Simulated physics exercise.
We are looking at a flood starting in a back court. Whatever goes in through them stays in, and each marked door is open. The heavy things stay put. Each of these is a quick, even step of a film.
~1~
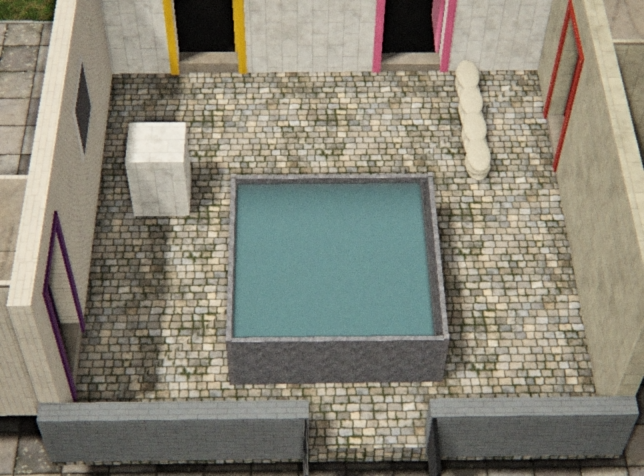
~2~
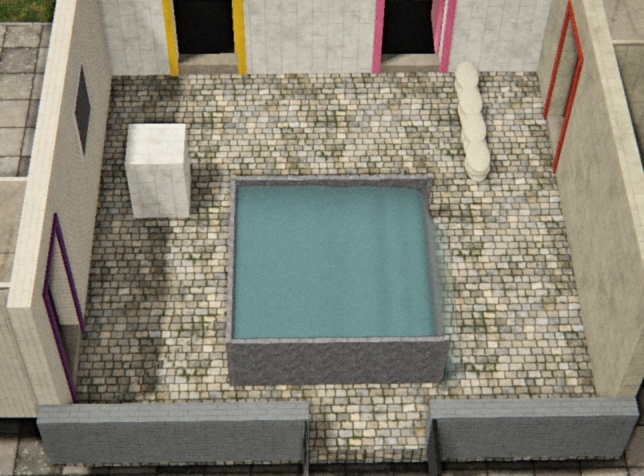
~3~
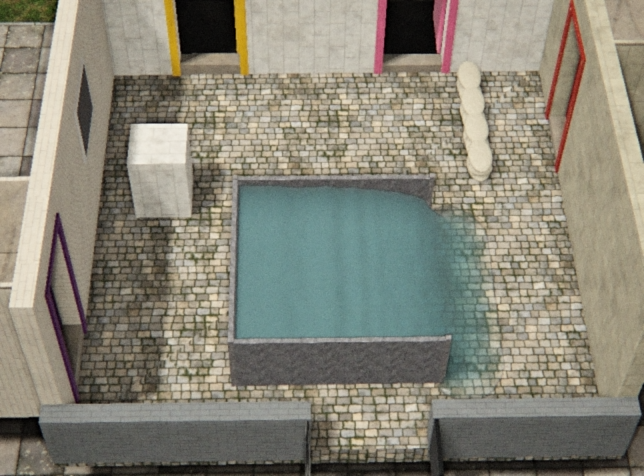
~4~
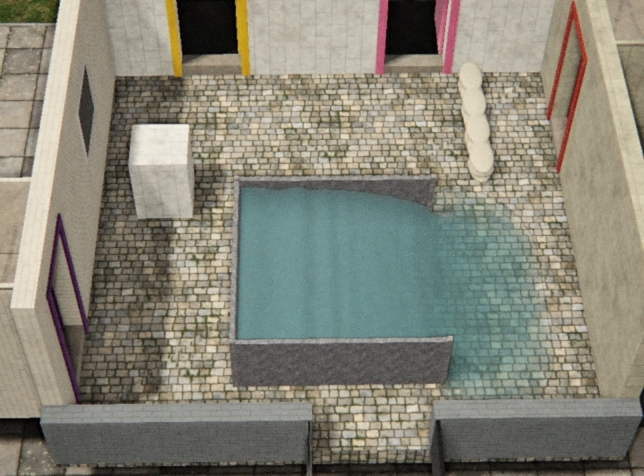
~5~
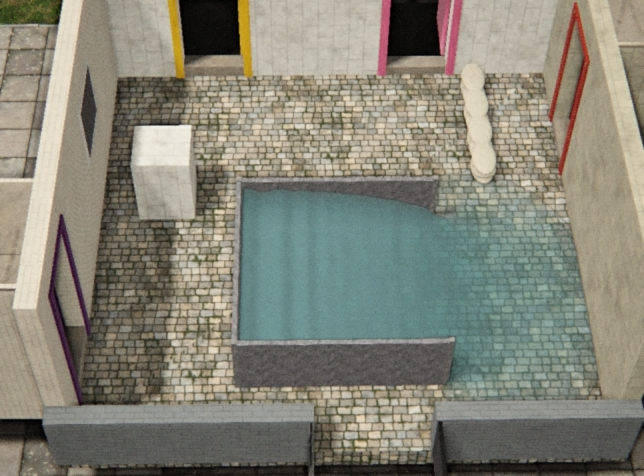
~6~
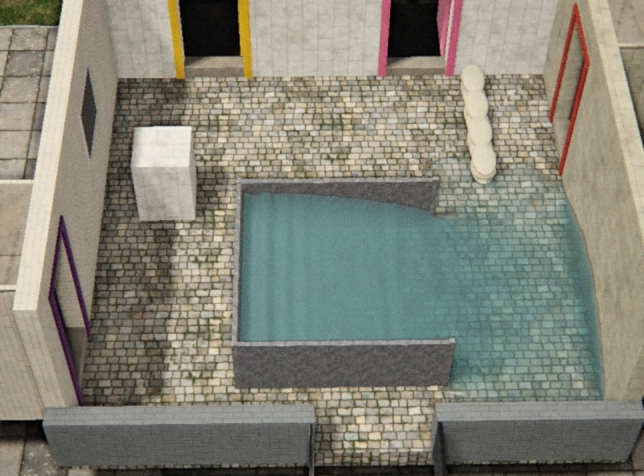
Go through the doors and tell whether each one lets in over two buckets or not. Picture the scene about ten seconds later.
Outcome: The pink door stays at or under the cap there; the red door tips over the cap there; the yellow door stays at or under the cap there; the purple door stays at or under the cap there.
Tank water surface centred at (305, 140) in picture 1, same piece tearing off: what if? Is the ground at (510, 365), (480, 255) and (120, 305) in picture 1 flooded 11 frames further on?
Soaked, soaked, parched.
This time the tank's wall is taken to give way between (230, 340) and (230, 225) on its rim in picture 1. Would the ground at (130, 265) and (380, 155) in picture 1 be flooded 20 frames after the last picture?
Order as given: Inundated, then unwetted.
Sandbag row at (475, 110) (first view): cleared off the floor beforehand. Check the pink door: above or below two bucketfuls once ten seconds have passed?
Record: Pink door is beyond the limit.
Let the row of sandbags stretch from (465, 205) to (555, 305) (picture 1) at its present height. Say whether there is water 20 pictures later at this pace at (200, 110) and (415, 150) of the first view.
In order, the first spot is unflooded and the second is inundated.
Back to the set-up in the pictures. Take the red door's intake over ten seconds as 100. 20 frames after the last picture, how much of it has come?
About 20 %.
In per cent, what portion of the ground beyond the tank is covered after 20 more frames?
By my count, 65 percent.
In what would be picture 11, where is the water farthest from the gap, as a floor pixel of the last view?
I'd point to (540, 89).
A moment on, water covers 25 % of the floor; the pink door not reached, the red door under two buckets in, the yellow door not reached, the purple door not reached.
Next, water covers 30 % of the floor; the pink door not reached, the red door over two buckets in, the yellow door not reached, the purple door not reached.
Then, water covers 65 % of the floor; the pink door wet at the sill, nothing in, the red door far over two buckets in, the yellow door wet at the sill, nothing in, the purple door wet at the sill, nothing in.
Later, water covers 95 % of the floor; the pink door wet at the sill, nothing in, the red door far over two buckets in, the yellow door wet at the sill, nothing in, the purple door under two buckets in.
In the end, water covers 95 % of the floor; the pink door wet at the sill, nothing in, the red door far over two buckets in, the yellow door under two buckets in, the purple door under two buckets in.
